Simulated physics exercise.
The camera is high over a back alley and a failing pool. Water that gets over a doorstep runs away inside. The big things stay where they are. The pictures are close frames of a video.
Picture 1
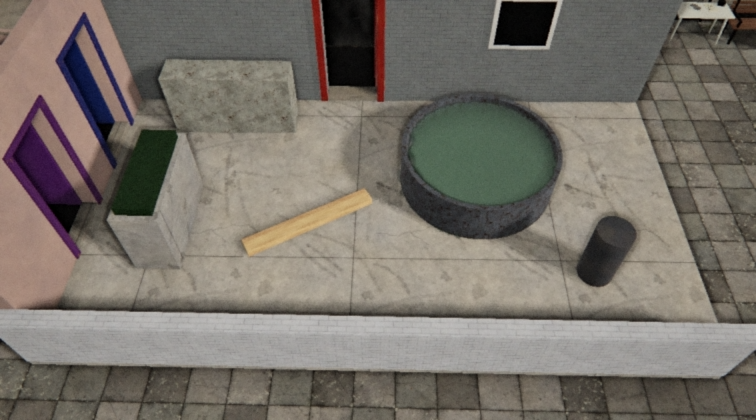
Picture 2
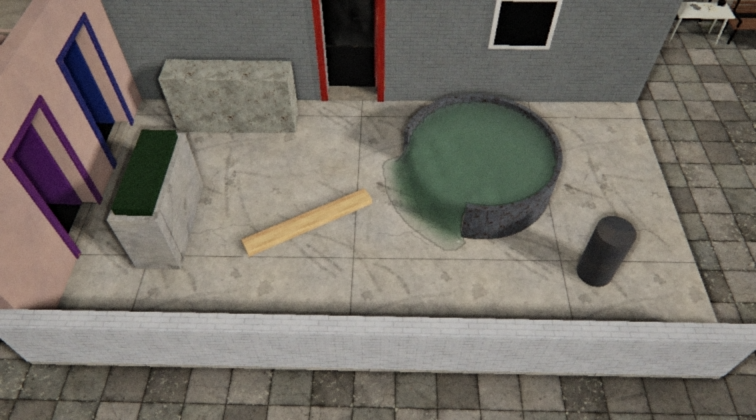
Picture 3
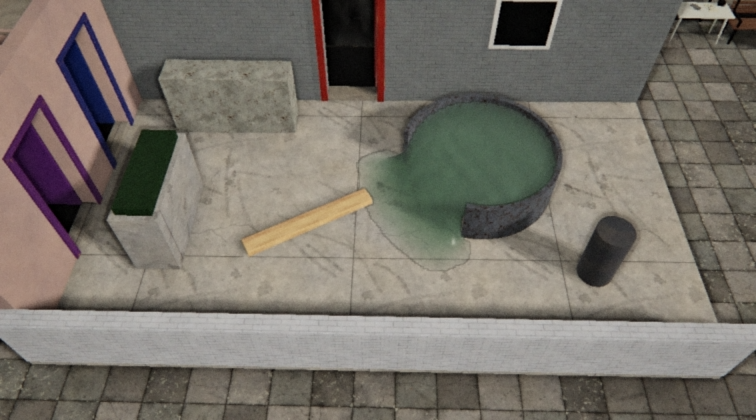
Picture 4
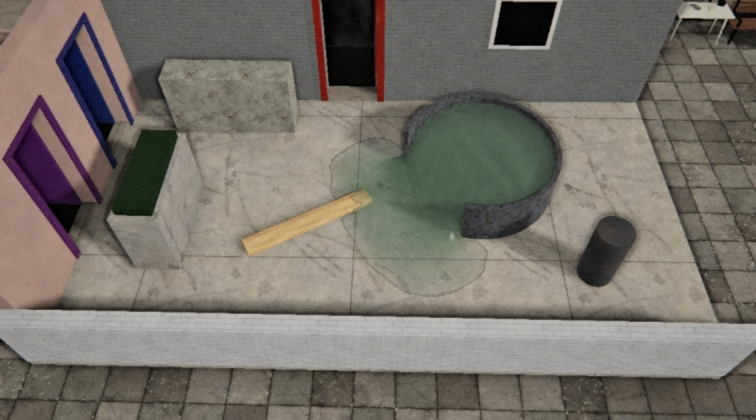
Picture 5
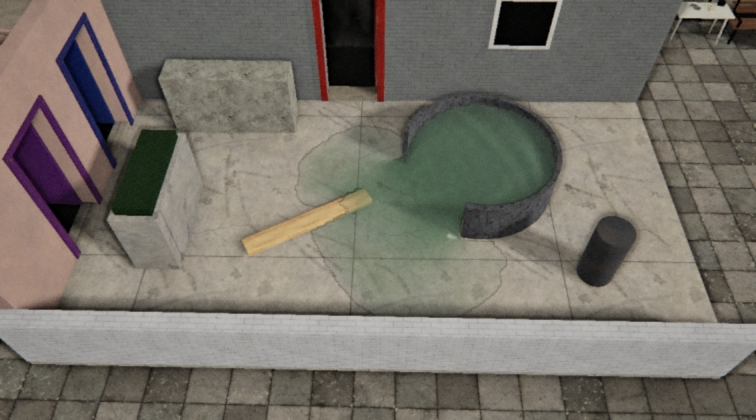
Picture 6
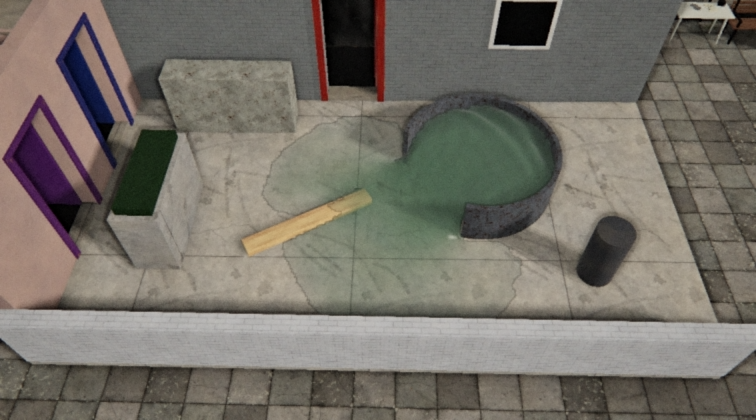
A round dark stone tank of green water stands on the right of a paved back alley yard, seen from high above by a still camera. A yellow wooden beam lies left of it, with a black cylinder to its right, pale blocks, and purple, blue and red doorframes behind. The tank's front-left wall opens, and green water pours out, spreading leftward and forward around the beam.
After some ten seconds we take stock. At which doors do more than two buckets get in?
In the end: The red door stays under that; the purple door takes more than that; the blue door takes more than that.
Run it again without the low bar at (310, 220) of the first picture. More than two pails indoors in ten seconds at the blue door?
The blue door takes more.
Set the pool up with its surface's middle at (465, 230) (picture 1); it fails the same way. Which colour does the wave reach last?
Last comes the one in red.
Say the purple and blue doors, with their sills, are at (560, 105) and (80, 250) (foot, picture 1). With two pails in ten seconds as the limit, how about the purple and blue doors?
One by one: Purple door is under; blue door passes that mark.
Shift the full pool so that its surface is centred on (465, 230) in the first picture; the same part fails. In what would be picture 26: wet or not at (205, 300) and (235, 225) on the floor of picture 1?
In turn: Wet, under water.
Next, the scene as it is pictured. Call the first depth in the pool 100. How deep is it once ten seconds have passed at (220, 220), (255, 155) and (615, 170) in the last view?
In turn 14, 14 and 2 in a hundred.
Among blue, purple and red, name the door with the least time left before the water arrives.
First comes the door marked red.
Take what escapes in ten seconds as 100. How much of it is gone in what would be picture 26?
About 20 per cent.
A moment on, water covers 40 % of the floor; the red door wet at the sill, nothing in, the purple door not reached, the blue door not reached.
Next, water covers 50 % of the floor; the red door wet at the sill, nothing in, the purple door not reached, the blue door wet at the sill, nothing in.
Then, water covers 65 % of the floor; the red door wet at the sill, nothing in, the purple door under two buckets in, the blue door over two buckets in.
Later, water covers 75 % of the floor; the red door wet at the sill, nothing in, the purple door over two buckets in, the blue door far over two buckets in.
In the end, water covers 90 % of the floor; the red door wet at the sill, nothing in, the purple door far over two buckets in, the blue door far over two buckets in.
